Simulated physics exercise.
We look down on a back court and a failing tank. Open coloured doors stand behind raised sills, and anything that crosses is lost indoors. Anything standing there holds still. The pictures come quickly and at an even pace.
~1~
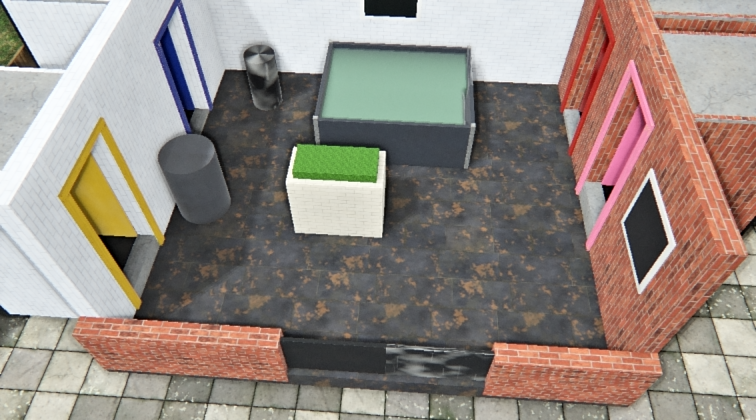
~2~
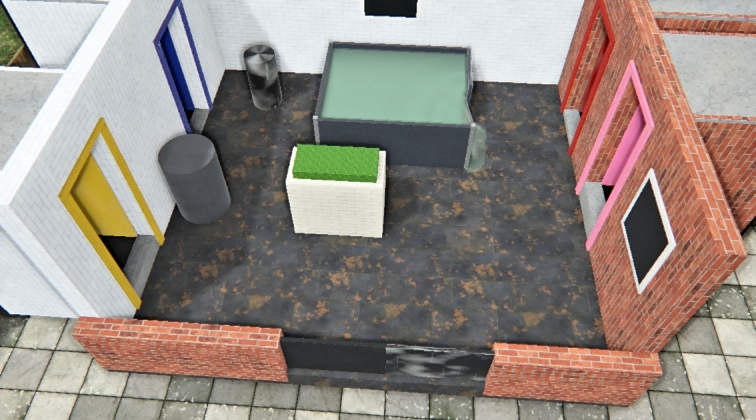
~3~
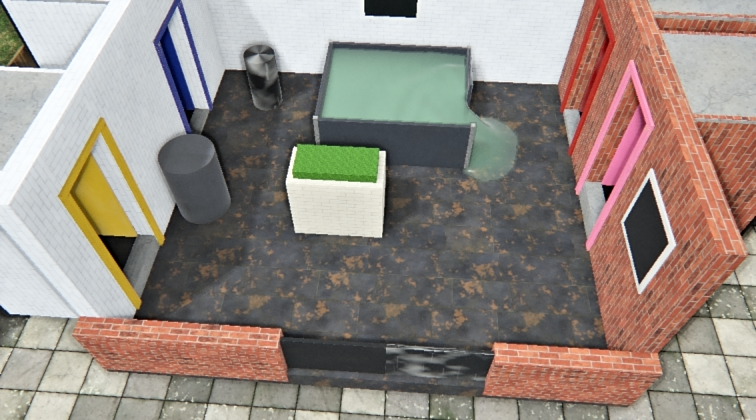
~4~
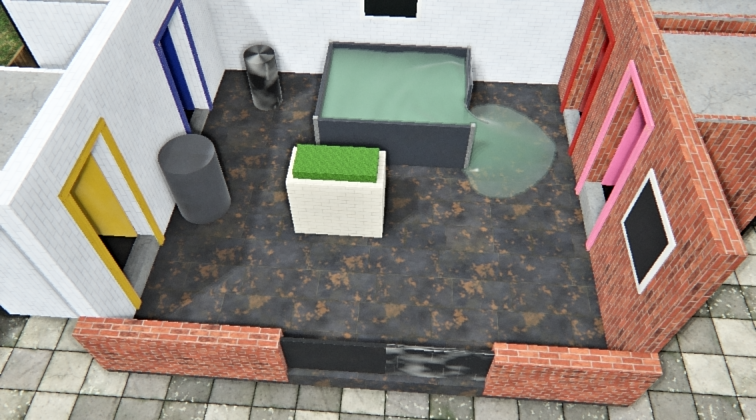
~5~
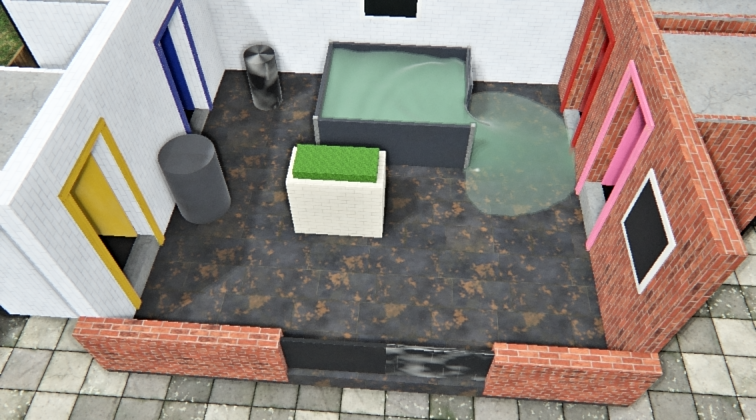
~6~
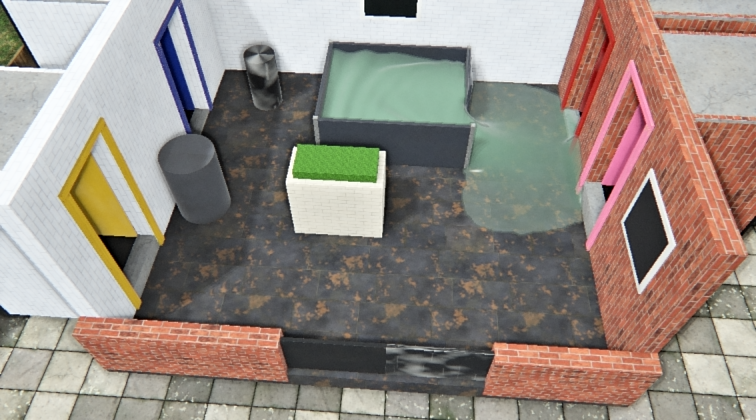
At the start, a dark open tank of pale green water stands full and still at the back of a walled court. Water then bursts from its right end and spreads across the dark floor in a widening pool, reaching the brick wall by the pink doorway and extending toward the viewer.
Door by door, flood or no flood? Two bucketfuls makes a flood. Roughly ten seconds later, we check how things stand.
Red door: Flood, pink door: No flood, blue door: No flood, yellow door: No flood.
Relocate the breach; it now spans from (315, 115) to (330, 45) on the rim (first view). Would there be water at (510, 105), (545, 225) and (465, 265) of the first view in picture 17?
The first point is spared, the second spared, the third spared.
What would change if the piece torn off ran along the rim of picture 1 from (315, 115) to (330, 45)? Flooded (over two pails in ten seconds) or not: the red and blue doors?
Red door: Below the limit; blue door: Above the limit.
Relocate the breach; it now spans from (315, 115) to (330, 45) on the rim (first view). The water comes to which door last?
That's the pink door.
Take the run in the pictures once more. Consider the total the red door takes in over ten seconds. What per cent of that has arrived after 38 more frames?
My figure is 95 in a hundred.
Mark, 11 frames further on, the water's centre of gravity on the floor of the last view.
I'd say around (446, 150).
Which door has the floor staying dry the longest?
That would be the blue one.
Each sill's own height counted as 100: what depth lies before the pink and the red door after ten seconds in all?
Roughly 30 and 100 %.
A moment on, water covers 20 % of the floor; the red door far over two buckets in, the pink door wet at the sill, nothing in, the blue door not reached, the yellow door not reached.
Next, water covers 30 % of the floor; the red door far over two buckets in, the pink door under two buckets in, the blue door not reached, the yellow door not reached.
Then, water covers 50 % of the floor; the red door far over two buckets in, the pink door under two buckets in, the blue door not reached, the yellow door not reached.
Later, water covers 80 % of the floor; the red door far over two buckets in, the pink door under two buckets in, the blue door wet at the sill, nothing in, the yellow door wet at the sill, nothing in.
In the end, water covers 100 % of the floor; the red door far over two buckets in, the pink door under two buckets in, the blue door under two buckets in, the yellow door wet at the sill, nothing in.
